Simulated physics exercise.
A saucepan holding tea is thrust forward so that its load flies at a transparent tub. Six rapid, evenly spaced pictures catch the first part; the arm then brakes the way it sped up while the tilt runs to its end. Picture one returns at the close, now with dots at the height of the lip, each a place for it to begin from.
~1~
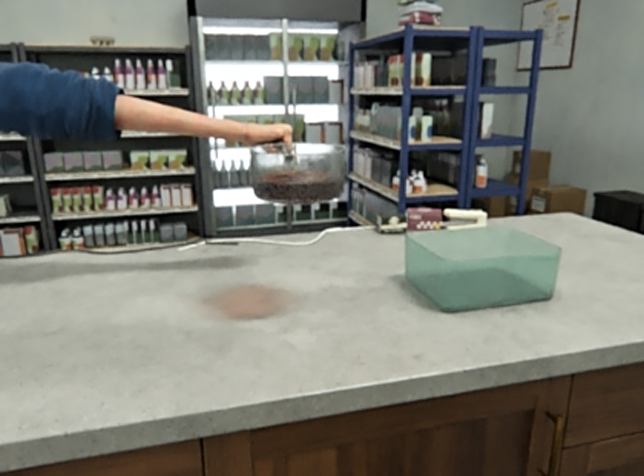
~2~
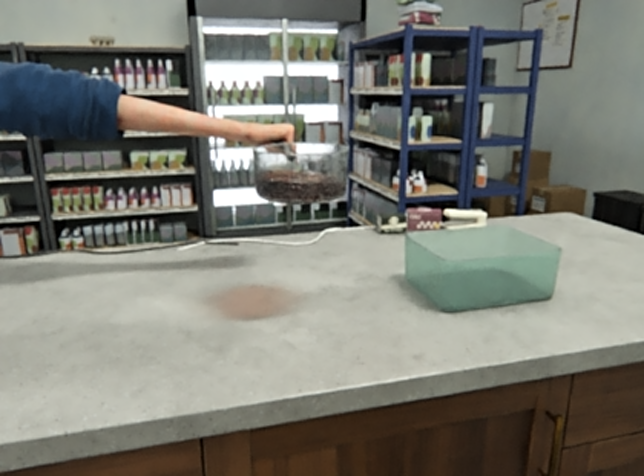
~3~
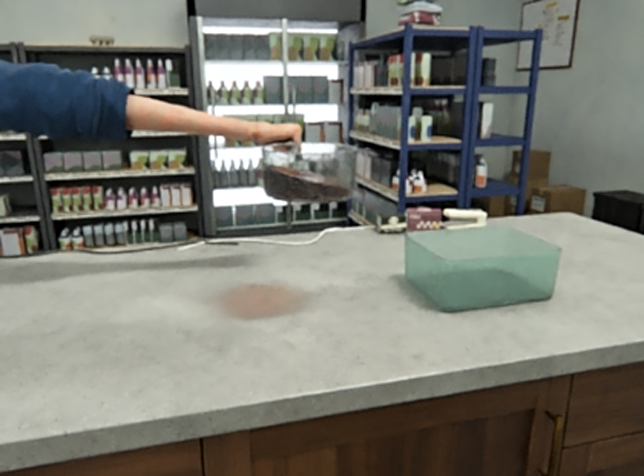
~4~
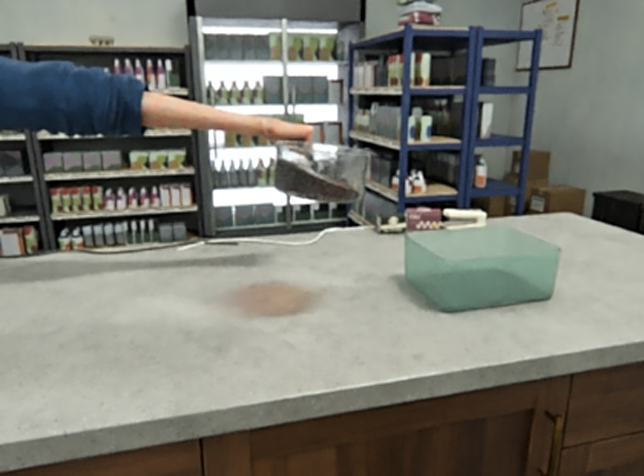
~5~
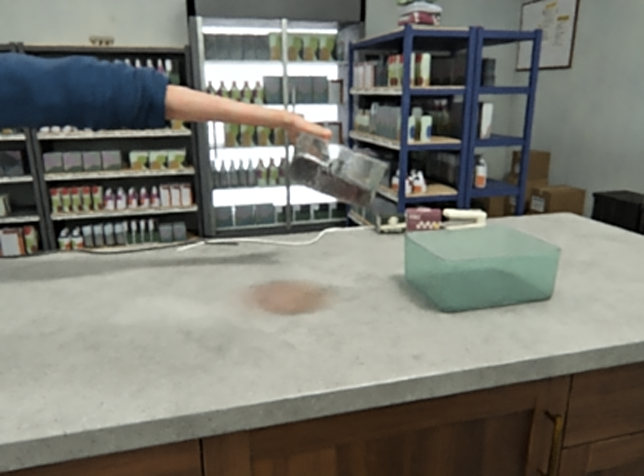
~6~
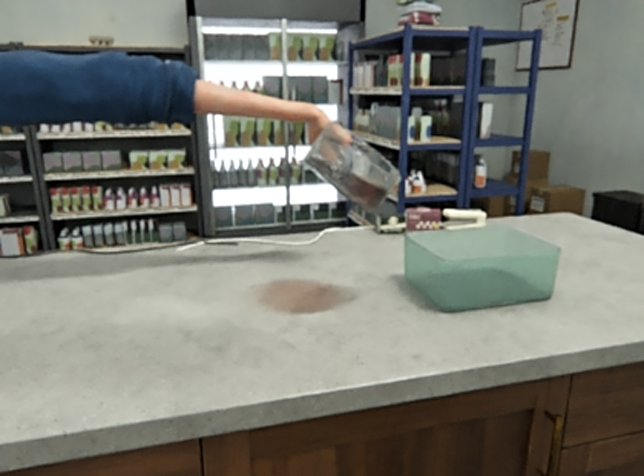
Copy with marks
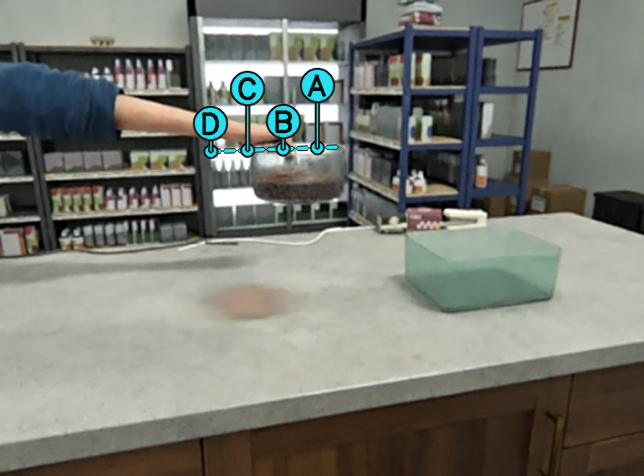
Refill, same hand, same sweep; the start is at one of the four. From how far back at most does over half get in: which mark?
Choose A.
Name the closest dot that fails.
That is dot B.
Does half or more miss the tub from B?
Yes.
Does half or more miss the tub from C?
Yes, that goes wrong.
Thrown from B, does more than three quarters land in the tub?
No, it does not.
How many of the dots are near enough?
One.
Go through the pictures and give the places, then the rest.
In the first picture, upright, lip at (341, 146); tub from (438, 311) to (551, 297); nothing has left yet.
In the second picture, upright, lip at (344, 146); nothing has left yet.
In the third picture, upright, lip at (352, 147); nothing has left yet.
In the fourth picture, tipped about 8°, lip at (366, 152); nothing has left yet.
In the fifth picture, tipped about 22°, lip at (382, 163); nothing has left yet.
In the sixth picture, tipped about 40°, lip at (396, 177); nothing has left yet.
In cyan, A at (317, 147); B at (283, 149); C at (247, 150); D at (210, 151).
For dot A, about 66 % lands in the tub, 23 % falls short and 12 % goes beside or beyond.
For dot B, about 25 % lands in the tub, 70 % falls short and 5 % goes beside or beyond.
For dot C, about 0 % lands in the tub, 98 % falls short.
For dot D, about 0 % lands in the tub, 100 % falls short.
